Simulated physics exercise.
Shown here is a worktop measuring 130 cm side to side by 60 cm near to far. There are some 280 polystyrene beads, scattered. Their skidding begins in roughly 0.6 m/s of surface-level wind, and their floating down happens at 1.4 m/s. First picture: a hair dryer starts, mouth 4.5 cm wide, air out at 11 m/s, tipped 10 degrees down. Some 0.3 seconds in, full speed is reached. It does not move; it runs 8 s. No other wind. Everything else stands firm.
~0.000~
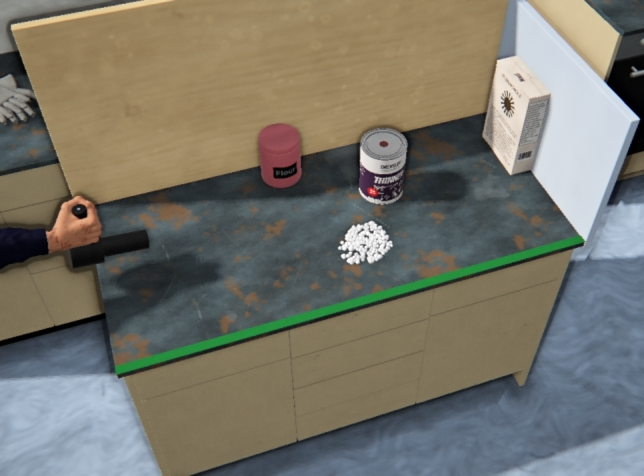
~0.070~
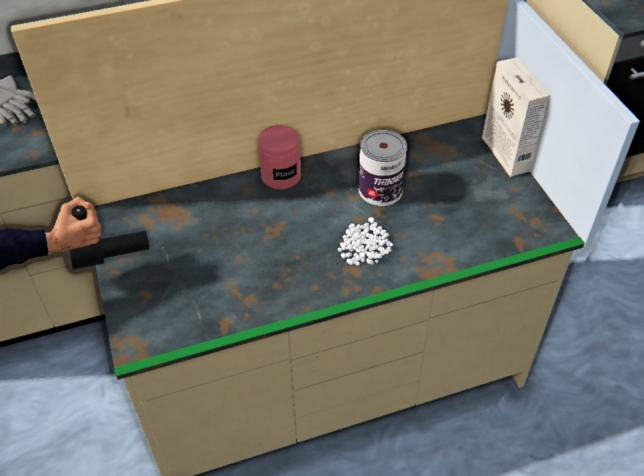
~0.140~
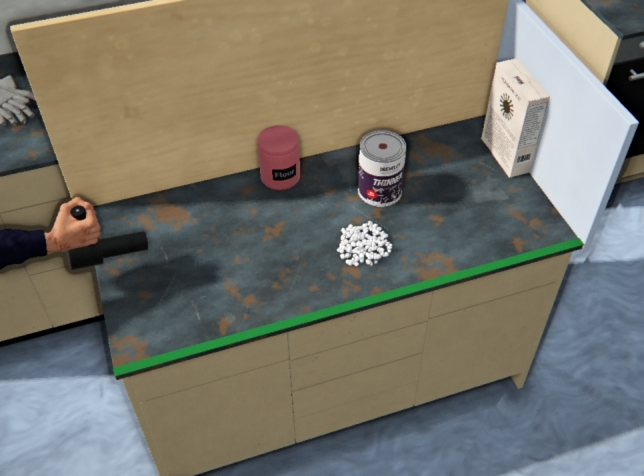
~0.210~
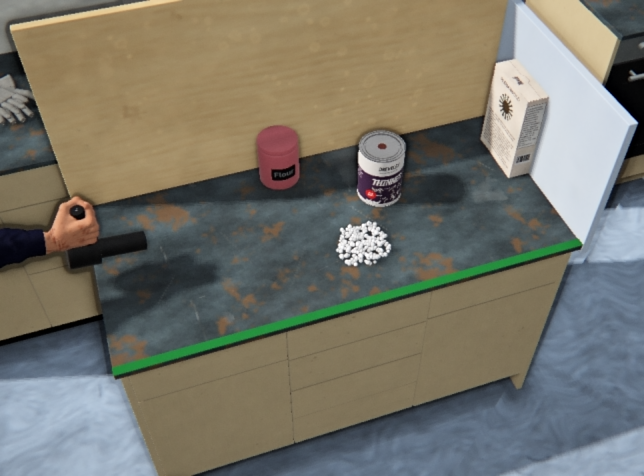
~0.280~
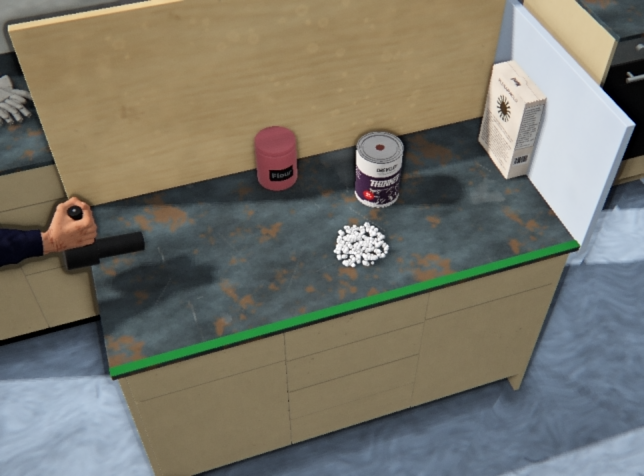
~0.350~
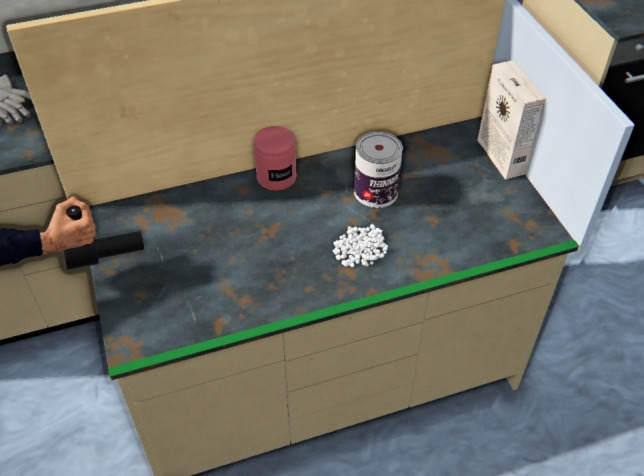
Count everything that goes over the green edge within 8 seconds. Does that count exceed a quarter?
Yes.
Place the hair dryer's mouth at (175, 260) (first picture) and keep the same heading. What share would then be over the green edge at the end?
Result: Approx. 100 %.
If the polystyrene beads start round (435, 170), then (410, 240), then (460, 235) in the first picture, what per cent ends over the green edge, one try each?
In turn: 20 per cent, 100 per cent, 100 per cent.
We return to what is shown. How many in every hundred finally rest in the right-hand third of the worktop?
Near 2 %.
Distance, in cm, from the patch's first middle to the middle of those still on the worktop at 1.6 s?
Centre offset: Approx. 40 cm.
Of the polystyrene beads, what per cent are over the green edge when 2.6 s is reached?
It comes to around 100 %.
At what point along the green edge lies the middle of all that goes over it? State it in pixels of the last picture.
About (499, 269).
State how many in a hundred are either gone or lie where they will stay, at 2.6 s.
Estimated share: Close to 100 per cent.
After 1.6 s, 58 % are on the move or not yet settled, 58 % are over the green edge; the middle of those still in play is near (512, 256).
After 2.6 s, 2 % are on the move or not yet settled, 98 % are over the green edge.
After 4.4 s, 2 % are on the move or not yet settled, 98 % are over the green edge.
After 8.0 s, at the end, 98 % are over the green edge.
